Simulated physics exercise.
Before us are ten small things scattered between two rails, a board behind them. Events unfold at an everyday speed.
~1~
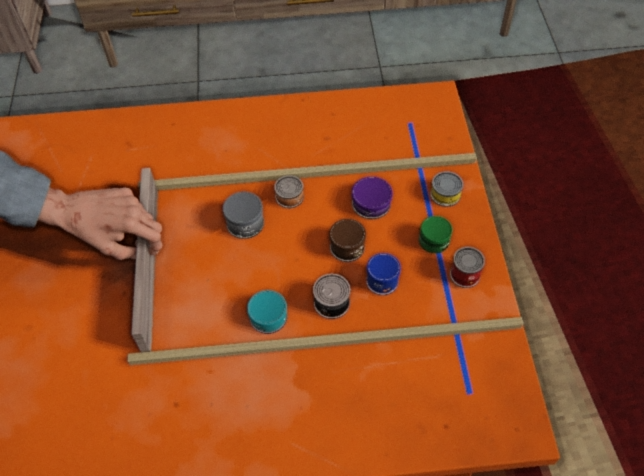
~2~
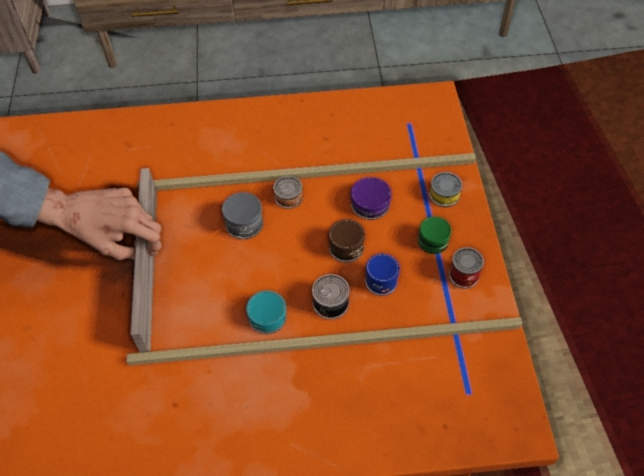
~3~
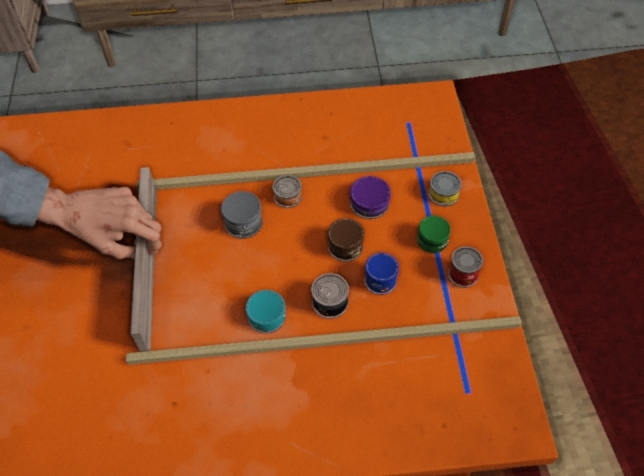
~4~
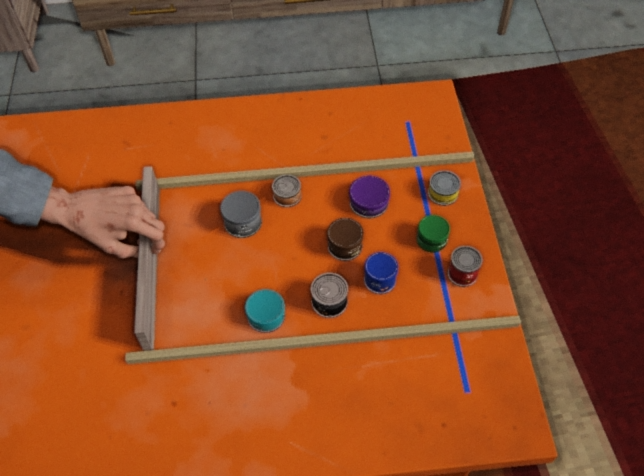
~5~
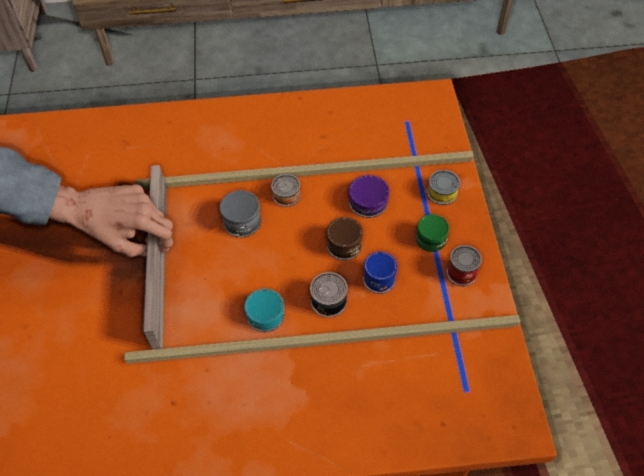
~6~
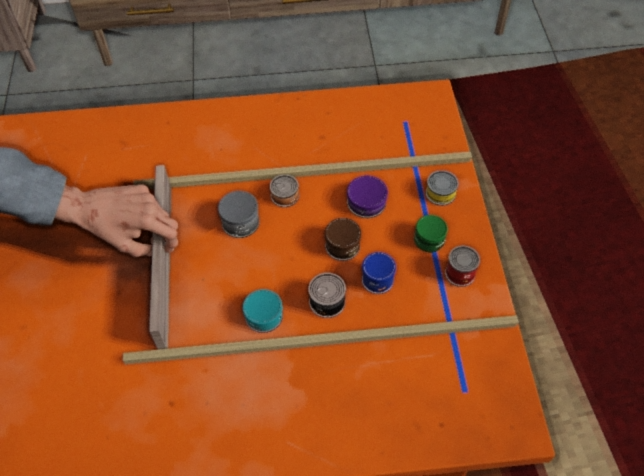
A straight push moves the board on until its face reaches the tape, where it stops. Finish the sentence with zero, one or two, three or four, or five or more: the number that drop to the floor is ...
The number that drop to the floor is one or two.
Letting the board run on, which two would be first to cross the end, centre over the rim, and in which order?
First the yellow tin, then the red tin.
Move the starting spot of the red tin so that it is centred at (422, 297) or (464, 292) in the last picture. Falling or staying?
Taking them in order, it stays put and then it stays put.
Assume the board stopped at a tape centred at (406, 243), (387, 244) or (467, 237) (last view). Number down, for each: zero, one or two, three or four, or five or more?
First none at all, then not one, then at least five.
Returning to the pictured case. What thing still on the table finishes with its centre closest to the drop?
It would be the red tin.
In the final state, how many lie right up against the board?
Count: 4.
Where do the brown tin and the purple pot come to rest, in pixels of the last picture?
In the last picture the brown tin sits at (448, 226) while the purple pot sits at (466, 174).
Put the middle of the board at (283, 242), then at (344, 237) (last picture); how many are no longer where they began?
Tally: 4; 7.
A little later, none off yet; yellow tin at rest near (442, 188); red tin at rest near (462, 266); green tub at rest near (431, 234).
Next, none off yet; yellow tin shifted a little near (459, 184); red tin moving near (467, 265); green tub moving near (435, 228).
When it is over, the number that fall off is one or two; down, yellow tin.
